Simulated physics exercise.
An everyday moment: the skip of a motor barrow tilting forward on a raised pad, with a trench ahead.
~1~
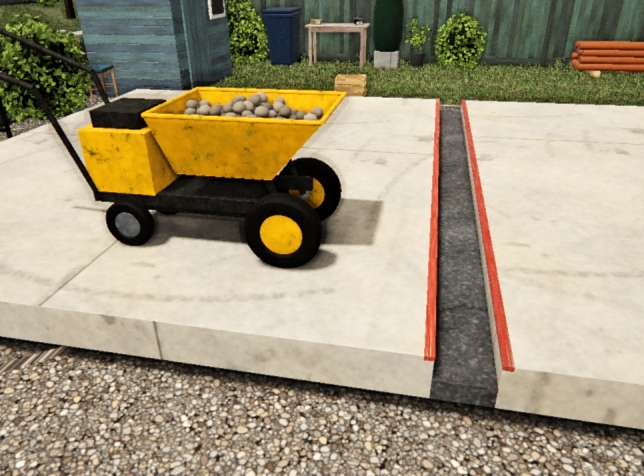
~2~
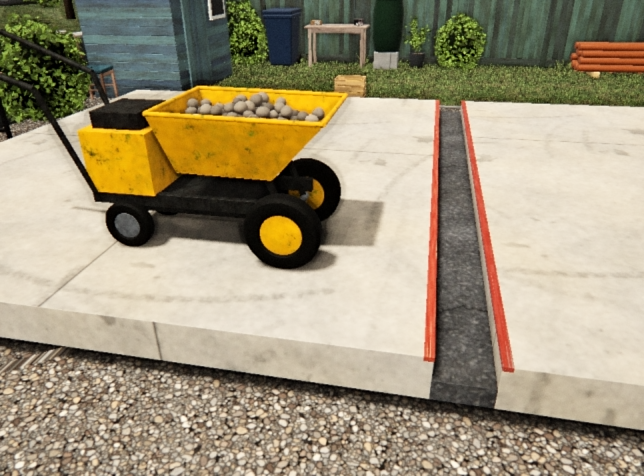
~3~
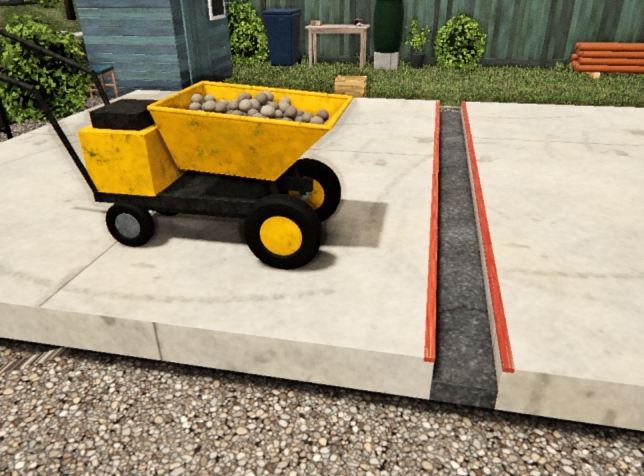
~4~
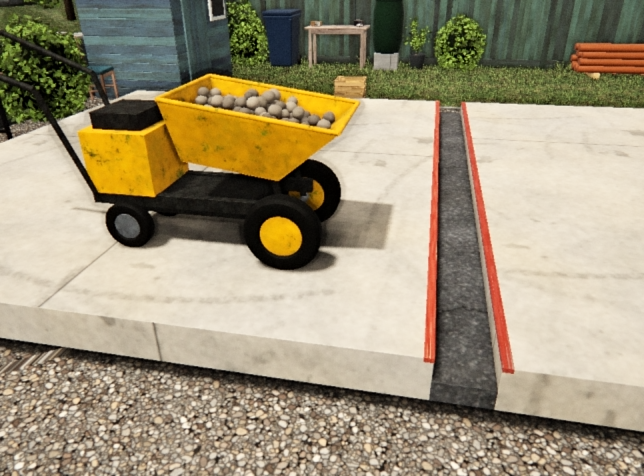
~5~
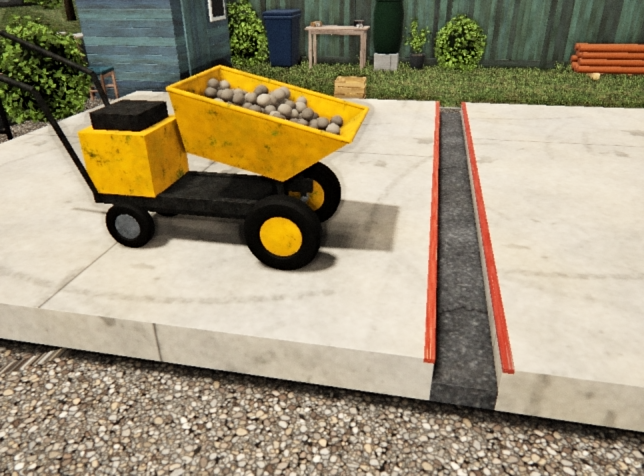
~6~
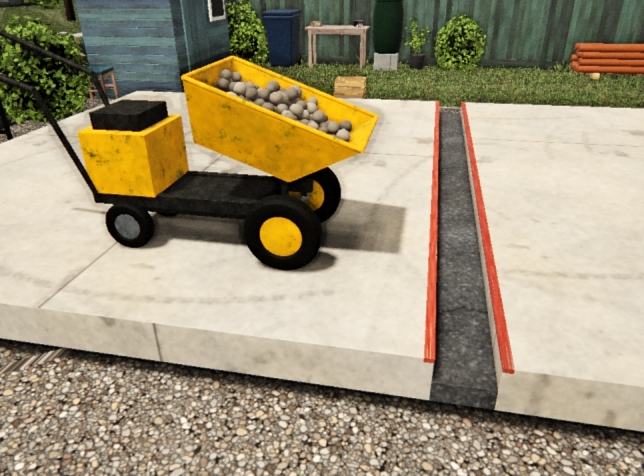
A yellow motor barrow loaded with grey pebbles stood still on a concrete pad, left of a narrow red-edged trench, while its skip slowly tilted forward to the right, the back end rising.
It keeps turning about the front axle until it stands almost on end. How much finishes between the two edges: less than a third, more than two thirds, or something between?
In the trench: From one third to two thirds.
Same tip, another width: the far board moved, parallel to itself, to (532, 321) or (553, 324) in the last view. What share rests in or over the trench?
Near 70 % and 70 %.
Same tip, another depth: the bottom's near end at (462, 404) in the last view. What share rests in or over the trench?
Some 70 per cent.
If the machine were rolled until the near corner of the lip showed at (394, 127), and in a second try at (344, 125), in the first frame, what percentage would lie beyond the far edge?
First some 60, then 10 per cent.
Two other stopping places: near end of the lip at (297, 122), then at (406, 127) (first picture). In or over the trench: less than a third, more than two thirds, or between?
At the first place in the middle band, at the second less than a third.
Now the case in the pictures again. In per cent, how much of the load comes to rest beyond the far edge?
Roughly 10 in a hundred.
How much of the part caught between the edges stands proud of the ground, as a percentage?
Roughly 30 in a hundred.
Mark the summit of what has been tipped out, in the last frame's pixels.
Around (436, 240).
Just after the last frame, skip tipped steeply; every one in the skip.
A moment on, skip tipped right over; roughly two thirds in the skip; roughly a quarter short of the trench; roughly a quarter in or heaped over the trench; just a few falling.
Further on, skip tipped right over; about a tenth in the skip; roughly a quarter short of the trench; roughly half in or heaped over the trench; about a tenth beyond it.
When it is over, skip tipped right over; about a tenth in the skip; roughly a quarter short of the trench; roughly two thirds in or heaped over the trench; about a tenth beyond it.
